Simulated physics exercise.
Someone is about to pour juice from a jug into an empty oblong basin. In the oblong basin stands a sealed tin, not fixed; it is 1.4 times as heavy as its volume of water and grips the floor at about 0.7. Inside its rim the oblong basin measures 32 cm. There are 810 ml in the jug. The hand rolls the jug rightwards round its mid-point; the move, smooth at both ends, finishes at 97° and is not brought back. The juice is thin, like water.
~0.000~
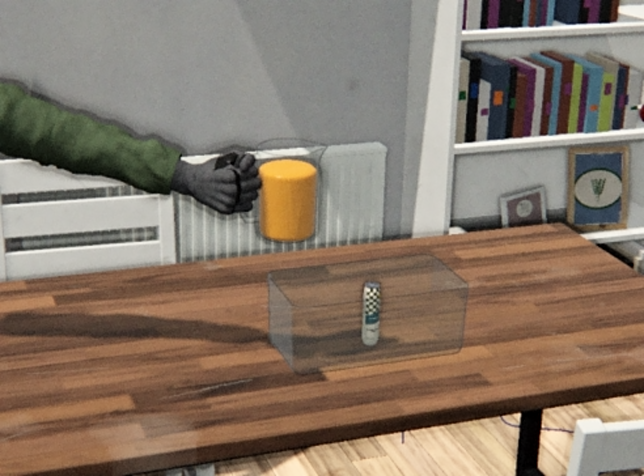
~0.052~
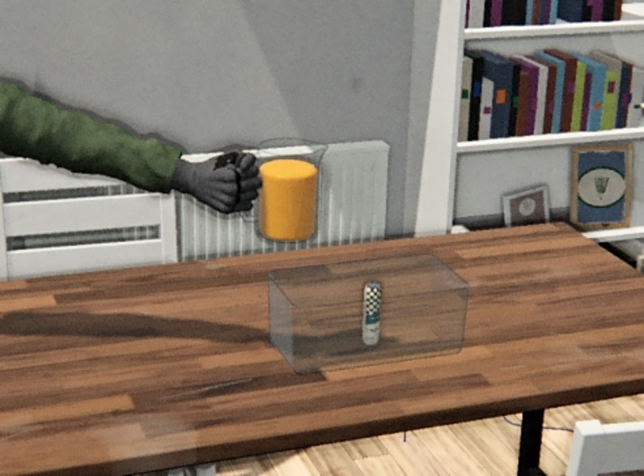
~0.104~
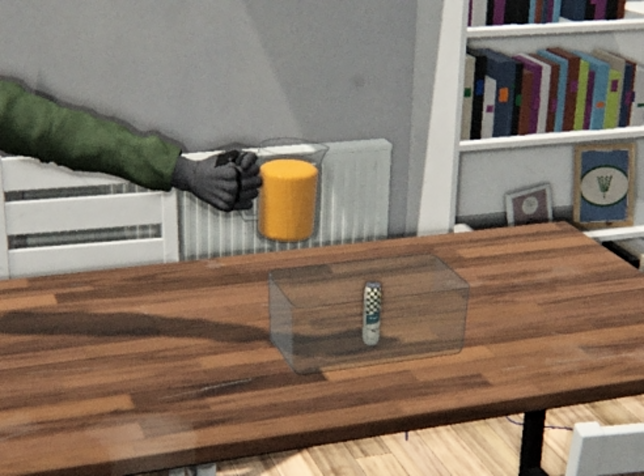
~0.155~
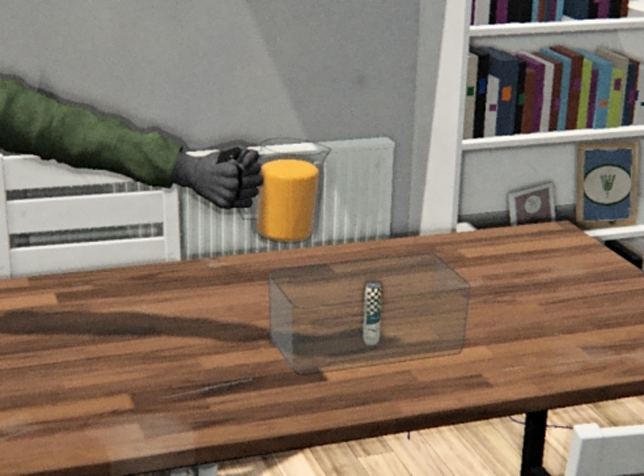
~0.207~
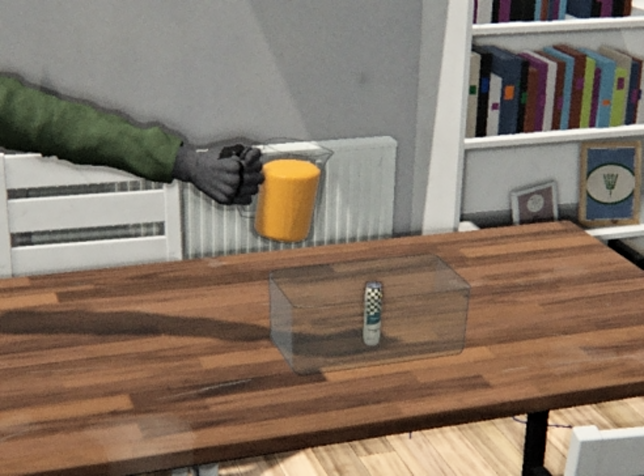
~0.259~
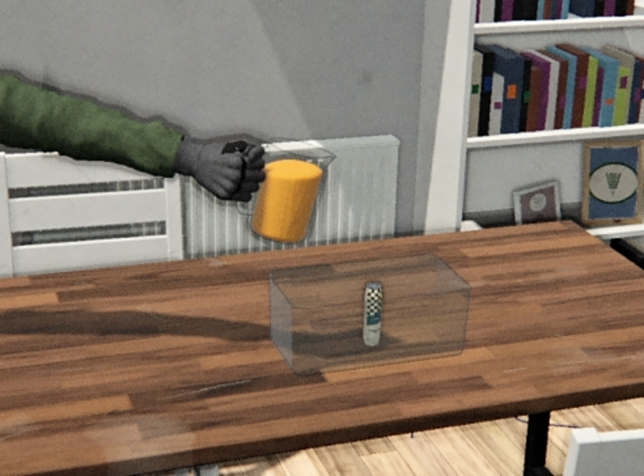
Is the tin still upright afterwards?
The tin remains upright.
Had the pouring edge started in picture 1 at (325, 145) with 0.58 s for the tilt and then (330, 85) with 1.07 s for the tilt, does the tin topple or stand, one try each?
First it remains upright; then it remains upright.
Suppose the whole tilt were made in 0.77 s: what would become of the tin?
Then it keeps standing.
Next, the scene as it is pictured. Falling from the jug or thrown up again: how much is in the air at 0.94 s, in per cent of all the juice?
About 22 per cent.
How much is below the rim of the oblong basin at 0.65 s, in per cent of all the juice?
Near 0 in a hundred.
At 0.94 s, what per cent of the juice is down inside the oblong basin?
Some 24 per cent.
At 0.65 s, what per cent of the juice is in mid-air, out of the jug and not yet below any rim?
About 7 per cent.
By 0.65 s the tilt is 65° and 93 per cent is still to pour; the tin stands where it began.
By 0.94 s the tilt is 94° and 53 per cent is still to pour; the tin stands where it began.
By 1.24 s the tilt is 97° and 14 per cent is still to pour; the tin stands where it began.
By 1.57 s the tilt is 97° and 3 per cent is still to pour; the tin stands where it began.
At rest the tin stands where it began.
